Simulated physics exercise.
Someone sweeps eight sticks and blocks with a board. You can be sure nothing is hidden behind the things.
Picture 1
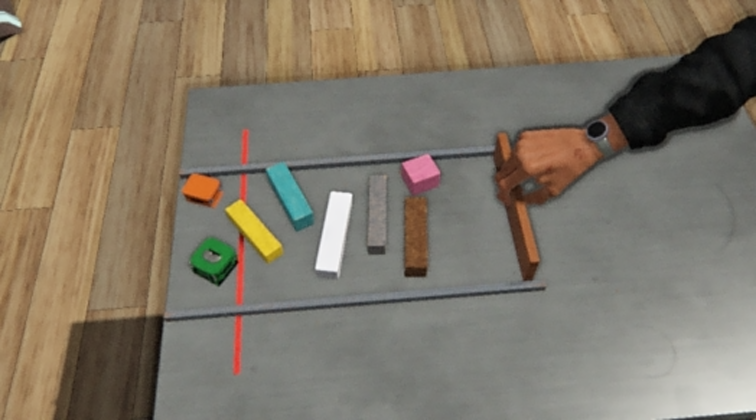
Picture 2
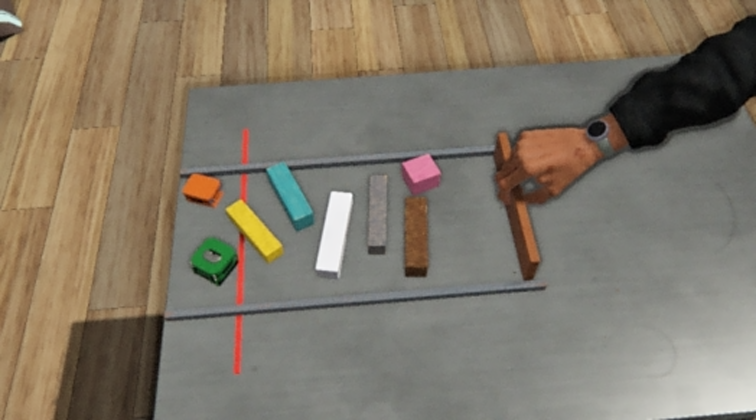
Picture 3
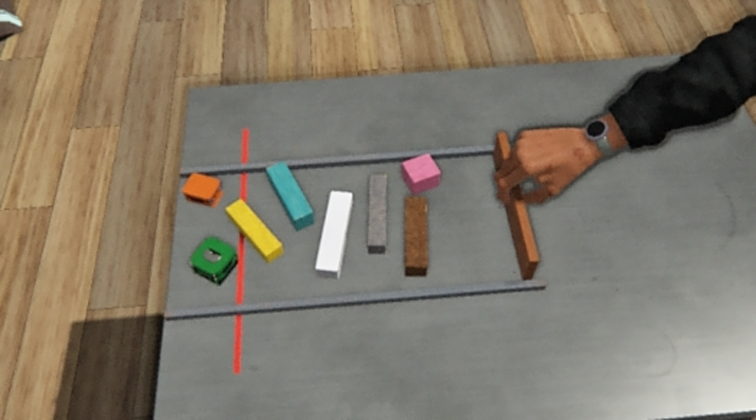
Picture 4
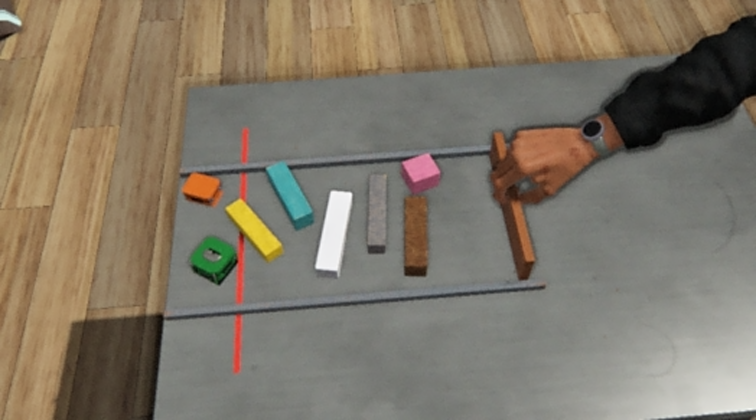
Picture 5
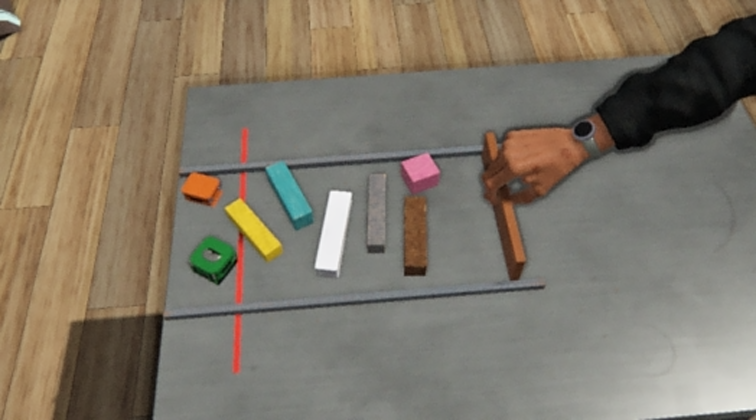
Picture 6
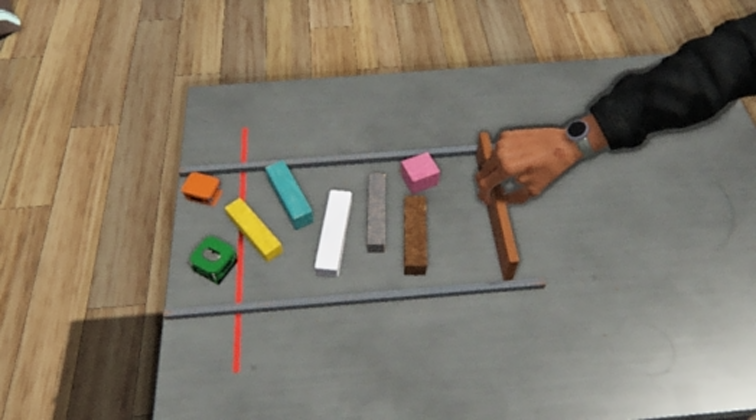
We see eight colourful blocks and bars lying between two rails on a grey table, some near a red line, while a hand at the right holds a wooden board still, then slides it slightly left without touching them.
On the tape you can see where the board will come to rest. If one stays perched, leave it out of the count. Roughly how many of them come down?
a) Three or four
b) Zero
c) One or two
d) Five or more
Three or four (a).
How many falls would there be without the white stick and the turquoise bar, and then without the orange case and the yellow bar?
Count of fallen: 1 / 1.
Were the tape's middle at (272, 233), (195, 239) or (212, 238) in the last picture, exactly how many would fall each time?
Floor tally per try: 0 / 6 / 5.
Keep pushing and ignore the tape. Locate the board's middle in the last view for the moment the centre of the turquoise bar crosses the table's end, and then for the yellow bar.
The turquoise bar gives roughly (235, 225), the yellow bar roughly (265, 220).
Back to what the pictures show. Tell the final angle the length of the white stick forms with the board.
Angle: Close to 5 degrees.
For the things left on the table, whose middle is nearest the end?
Answer - the turquoise bar.
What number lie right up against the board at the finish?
It adds up to 2.
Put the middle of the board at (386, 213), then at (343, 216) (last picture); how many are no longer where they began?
Note: First position 4; second position 6.
Soon after, none off yet; orange case at rest near (202, 190); green case at rest near (214, 260); yellow bar at rest near (253, 230).
After that, none off yet; orange case at rest near (202, 190); green case moving near (211, 262); yellow bar displaced a little near (224, 241).
In the end, the number that fall off is three or four; gone, yellow bar, green case and orange case.
